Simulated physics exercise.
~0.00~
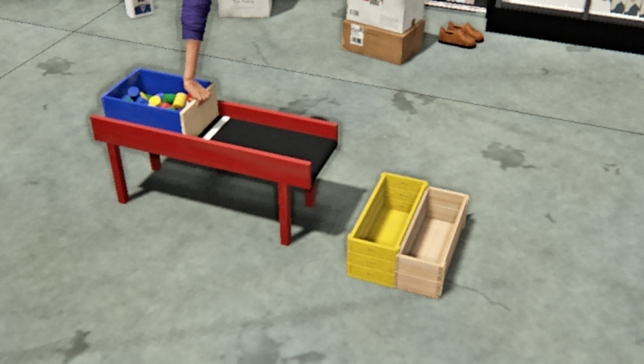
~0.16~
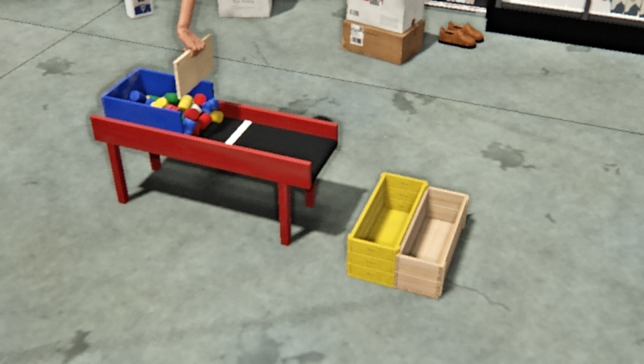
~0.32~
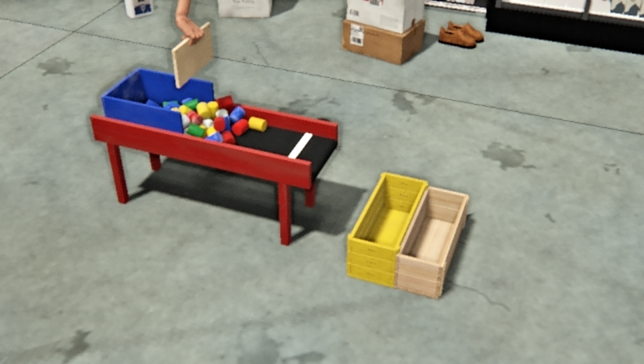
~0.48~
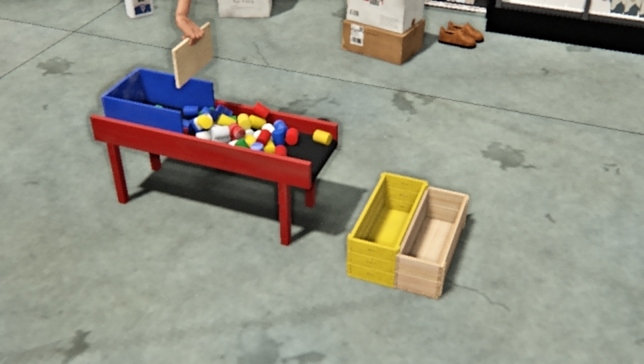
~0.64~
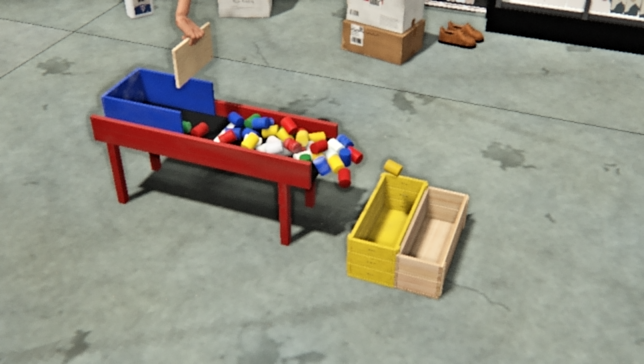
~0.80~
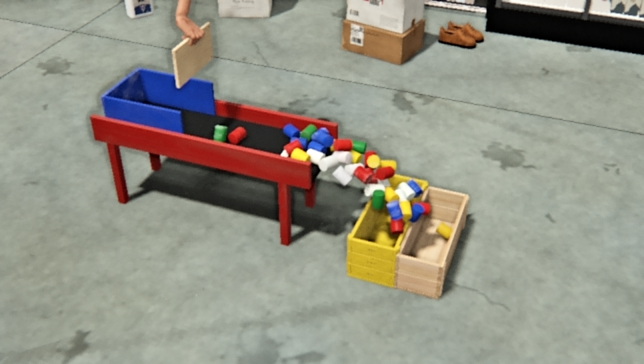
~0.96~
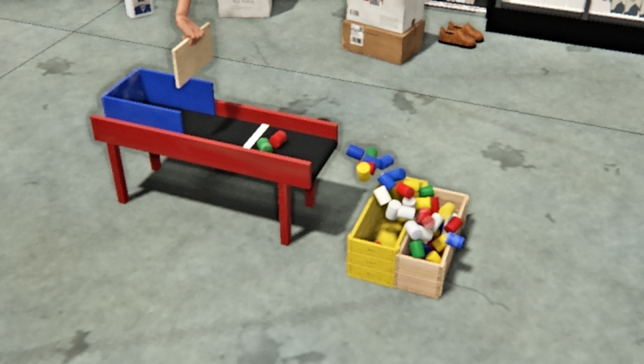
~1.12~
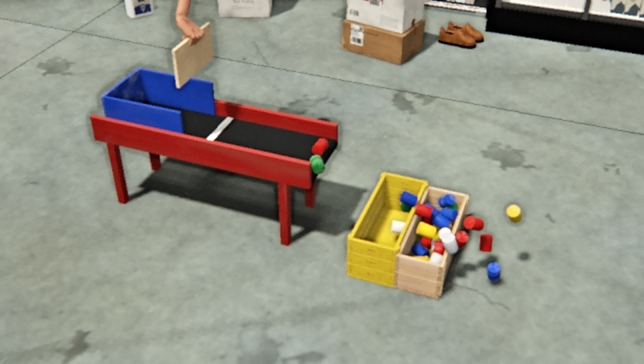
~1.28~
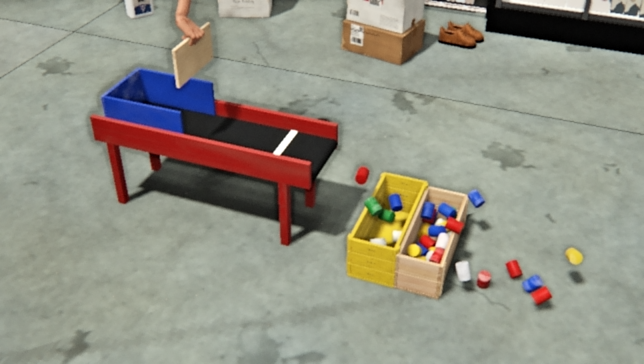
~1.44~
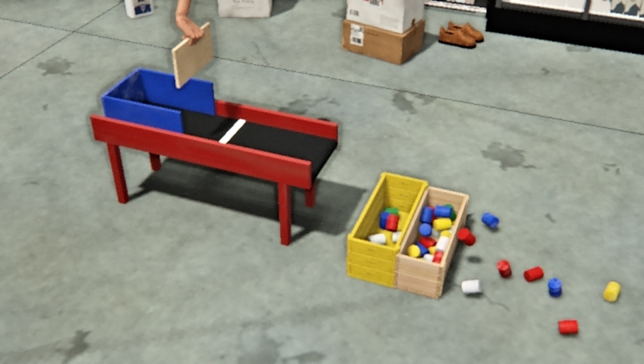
The clip opens on a blue pen full of small colourful cylinders at the left end of a red-sided conveyor, with a hand on a wooden gate and two totes, yellow and pale wood, on the concrete floor to the right. The hand lifts the gate, and the loose pieces ride the black belt rightward in a jumbled heap. They spill off the end and tumble down onto the totes, some bouncing past, while two stragglers follow. Finally the belt is empty, with most pieces in the wooden tote, fewer in the yellow one, and several scattered on the floor beyond.
